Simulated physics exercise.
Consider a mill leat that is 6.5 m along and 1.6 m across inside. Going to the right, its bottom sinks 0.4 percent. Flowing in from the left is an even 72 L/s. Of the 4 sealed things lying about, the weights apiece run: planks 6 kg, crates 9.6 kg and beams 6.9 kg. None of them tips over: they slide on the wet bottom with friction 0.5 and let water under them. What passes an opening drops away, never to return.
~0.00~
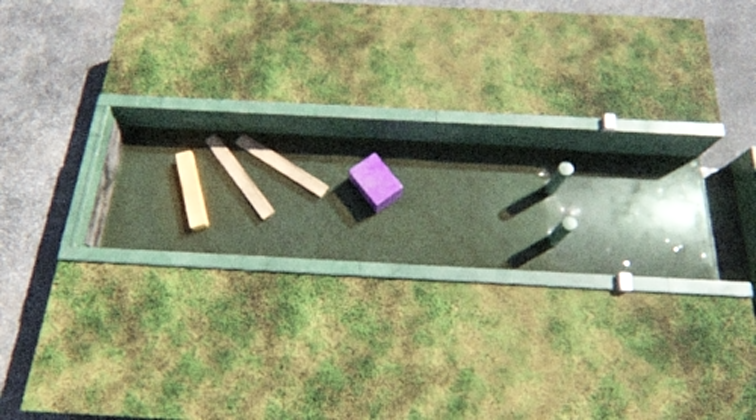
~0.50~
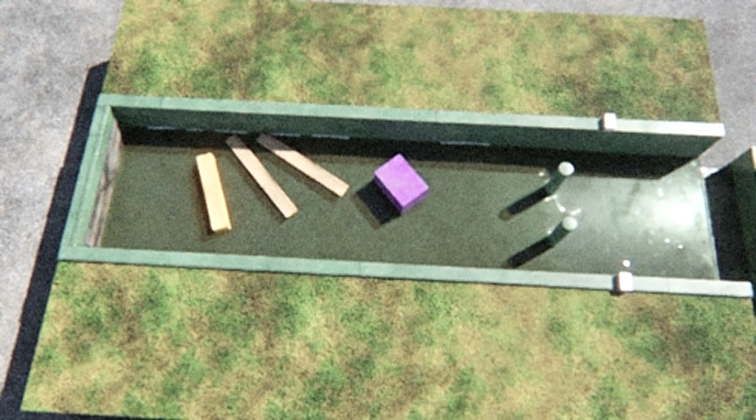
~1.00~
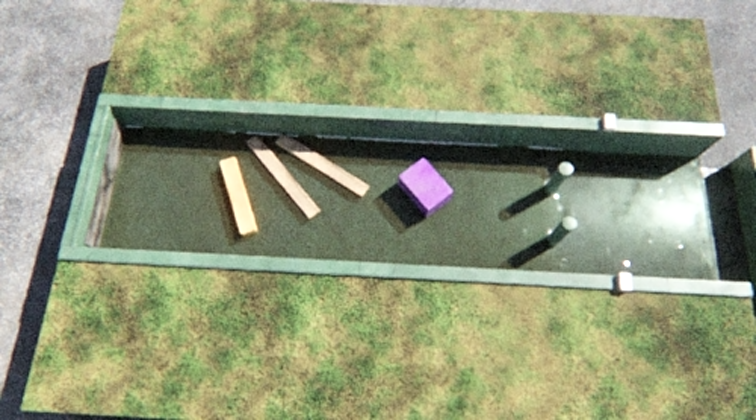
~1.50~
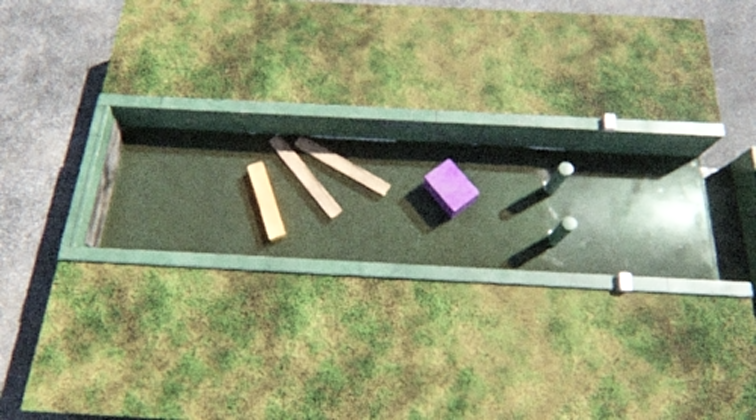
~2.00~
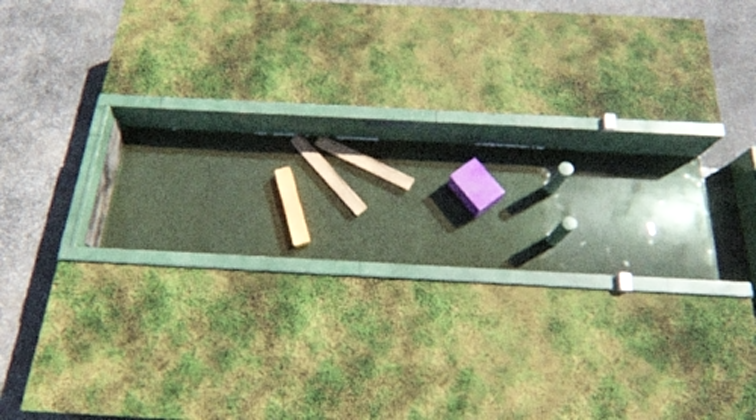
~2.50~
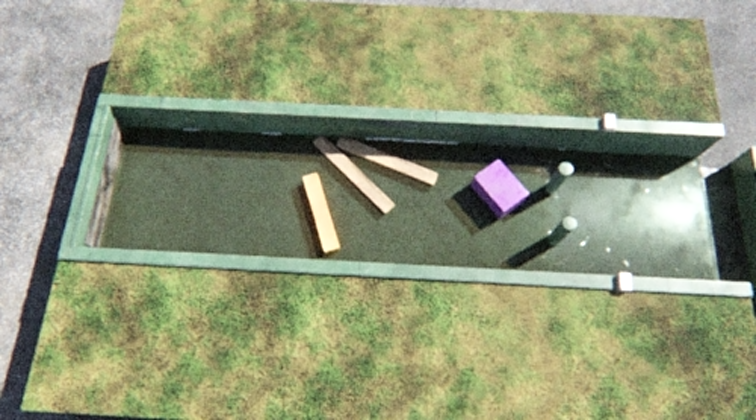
A long, green-walled channel of dark, shallow water lies across patchy grass with grey paving at the edges, seen from high above by a still camera. A purple crate floats near the middle, with an orange beam and two pinkish-brown beams to its left and two pale posts standing to its right. All four floating pieces drift steadily rightward together, the crate leading and drawing close to the posts.
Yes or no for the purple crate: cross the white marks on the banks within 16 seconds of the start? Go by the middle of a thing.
Result for the purple crate: It gets across.
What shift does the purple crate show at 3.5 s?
By that time, close to 200 cm.
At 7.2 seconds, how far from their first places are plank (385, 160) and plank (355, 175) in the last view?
That comes to 450 cm for the first and 350 cm for the second.
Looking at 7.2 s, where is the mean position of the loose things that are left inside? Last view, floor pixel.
Near (593, 212).
After 3.5 s the purple crate is near (542, 193), 1.8 m from its start, afloat; 0 of 4 are over the mark; 4 afloat.
After 7.2 s the purple crate has gone out; 2 of 4 are over the mark; 2 afloat.
After 12.0 s the purple crate has gone out; 4 of 4 are over the mark; 0 afloat.
After 16.0 s the purple crate has gone out; 4 of 4 are over the mark; 0 afloat.
